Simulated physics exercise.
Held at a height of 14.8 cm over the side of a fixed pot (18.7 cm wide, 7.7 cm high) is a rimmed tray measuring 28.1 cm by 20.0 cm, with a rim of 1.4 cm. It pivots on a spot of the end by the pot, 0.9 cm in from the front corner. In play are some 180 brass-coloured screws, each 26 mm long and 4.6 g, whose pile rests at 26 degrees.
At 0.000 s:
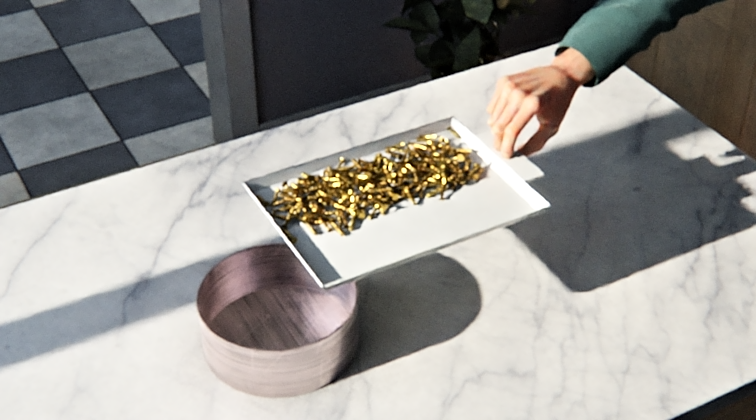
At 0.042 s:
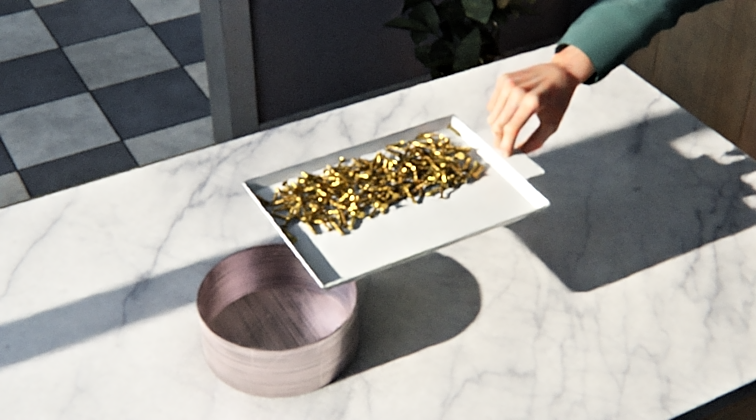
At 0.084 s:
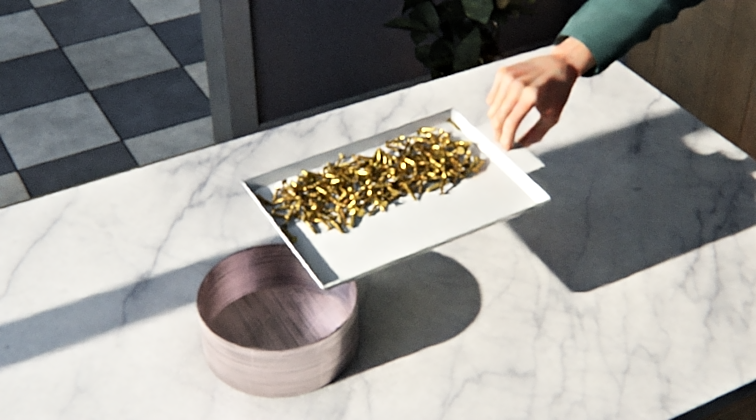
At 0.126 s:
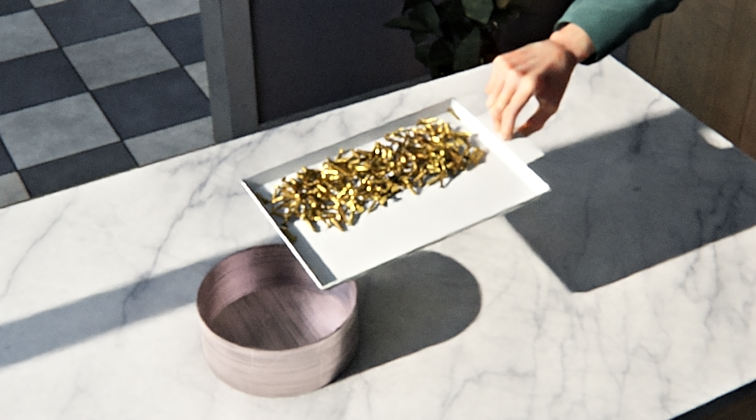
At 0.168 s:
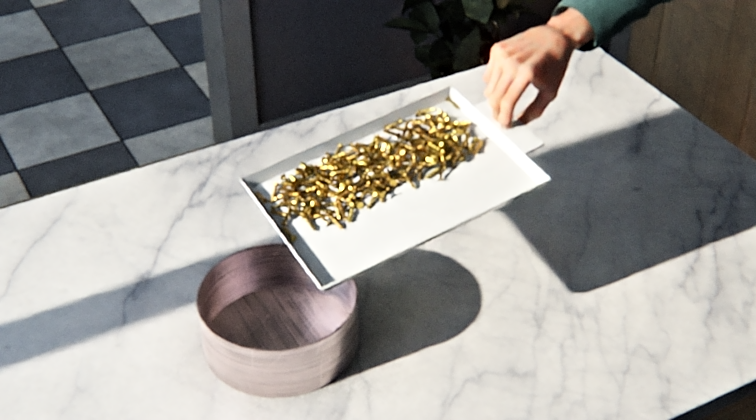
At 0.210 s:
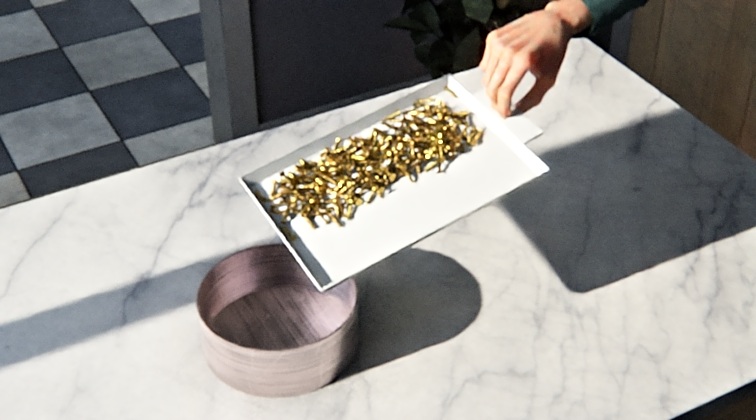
The clip shows a hand at the right end of a white rimmed tray of brass-coloured screws on a marble surface, gradually raising that end so the tray slants slightly down toward a round wooden pot at left.
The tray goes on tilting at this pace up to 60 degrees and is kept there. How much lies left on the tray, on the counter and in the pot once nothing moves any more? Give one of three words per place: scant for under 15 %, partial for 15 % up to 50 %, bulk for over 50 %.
My prediction: Left on the tray: Probably a low amount; counter: Probably an intermediate amount; pot: Probably over half of it.
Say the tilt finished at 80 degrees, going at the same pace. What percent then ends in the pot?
Roughly 65 %.
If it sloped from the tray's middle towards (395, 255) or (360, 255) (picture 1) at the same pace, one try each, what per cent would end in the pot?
Approximately 0 percent, then 10 percent.
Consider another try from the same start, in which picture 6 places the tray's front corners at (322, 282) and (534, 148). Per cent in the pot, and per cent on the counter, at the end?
In the pot: 65 per cent; on the counter: 30 per cent.
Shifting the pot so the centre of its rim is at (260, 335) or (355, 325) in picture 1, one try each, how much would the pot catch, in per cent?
About 80 and 10 per cent.
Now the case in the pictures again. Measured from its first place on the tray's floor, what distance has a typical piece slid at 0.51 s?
I'd say close to 2 centimetres.
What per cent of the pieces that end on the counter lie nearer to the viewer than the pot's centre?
Share: Roughly 90 %.
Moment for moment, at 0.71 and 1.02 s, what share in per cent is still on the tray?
I'd say roughly 90, then roughly 10.
After 0.51 s, tilt 36 degrees; the tray holds 100 %, the pot 0 %.
After 0.71 s, tilt 52 degrees; the tray holds 90 %, the pot 0 %.
After 1.02 s, tilt 60 degrees; the tray holds 10 %, the pot 55 %.
By 2.2 s all is still; tray 5 %, counter 35 %, pot 60 %.
